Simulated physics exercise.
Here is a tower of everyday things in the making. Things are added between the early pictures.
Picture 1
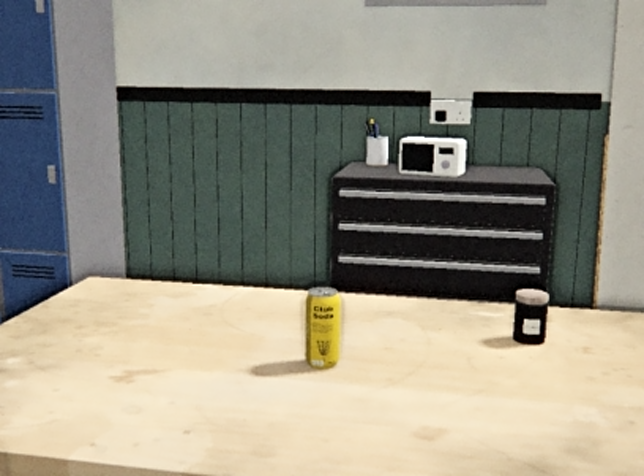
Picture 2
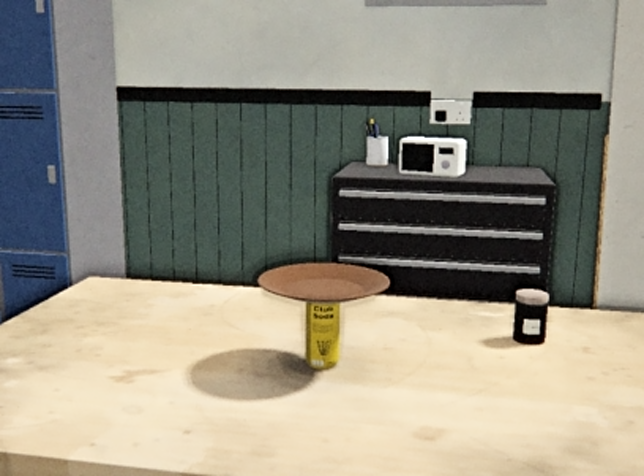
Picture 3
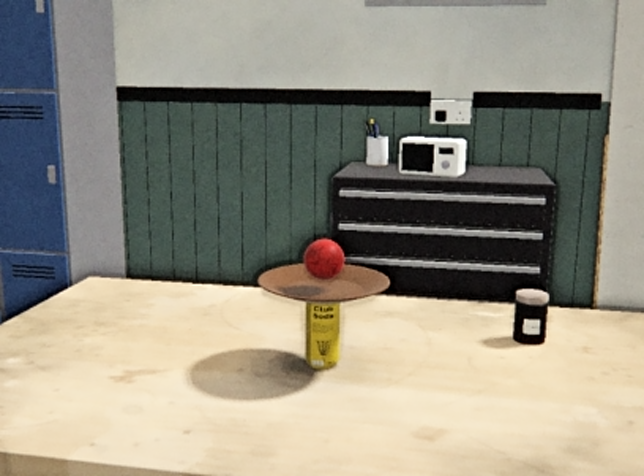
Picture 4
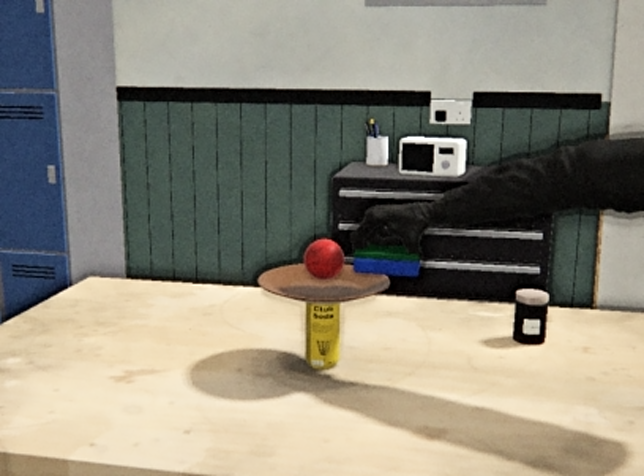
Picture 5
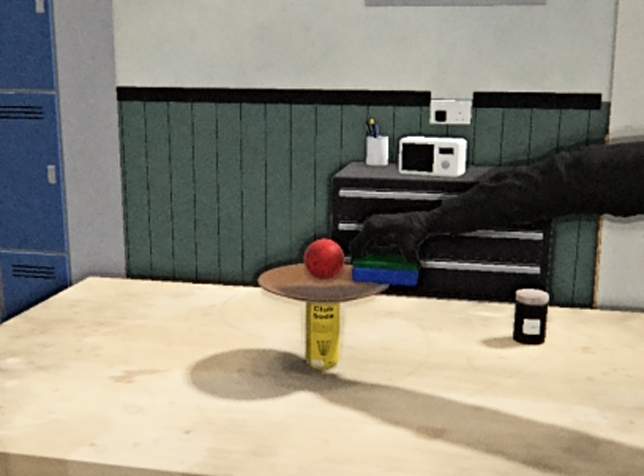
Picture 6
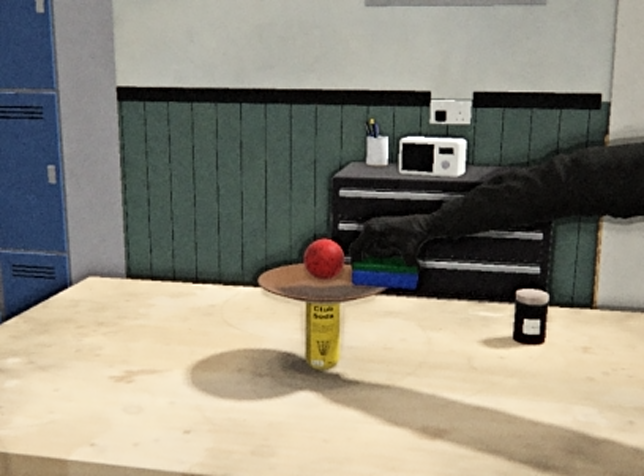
In this clip, a brown dish appears on top of a yellow can on a table, followed by a red ball on the dish, then a black-gloved hand lowers a blue and green sponge slightly onto the dish's right side.
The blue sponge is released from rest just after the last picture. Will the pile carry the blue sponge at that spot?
It stays up.
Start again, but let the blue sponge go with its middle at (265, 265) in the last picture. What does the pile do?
Then it stays up.
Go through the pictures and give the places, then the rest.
In the first frame, the last thing is not in view yet; black jar (531, 317).
In the second frame, the last thing is not in view yet.
In the third frame, the last thing is not in view yet; black jar (531, 317).
In the fourth frame, still above its spot; blue sponge (388, 260); red ball (324, 260).
In the fifth frame, in place under the hand; blue sponge (386, 269); black jar (531, 317).
In the sixth frame, in place under the hand; blue sponge (386, 273); red ball (324, 260).
Then, 0.50 s past the last view, nothing moves.
Then, 1.20 s past the last view, things are still on the move.
Then, 1.90 s past the last view, nothing moves.
Then, 2.60 s past the last view, blue sponge resting near (387, 273).
Finally, all 5 still in place. Final places as the last picture's camera would see them, blue sponge near (387, 273). The pile holds.
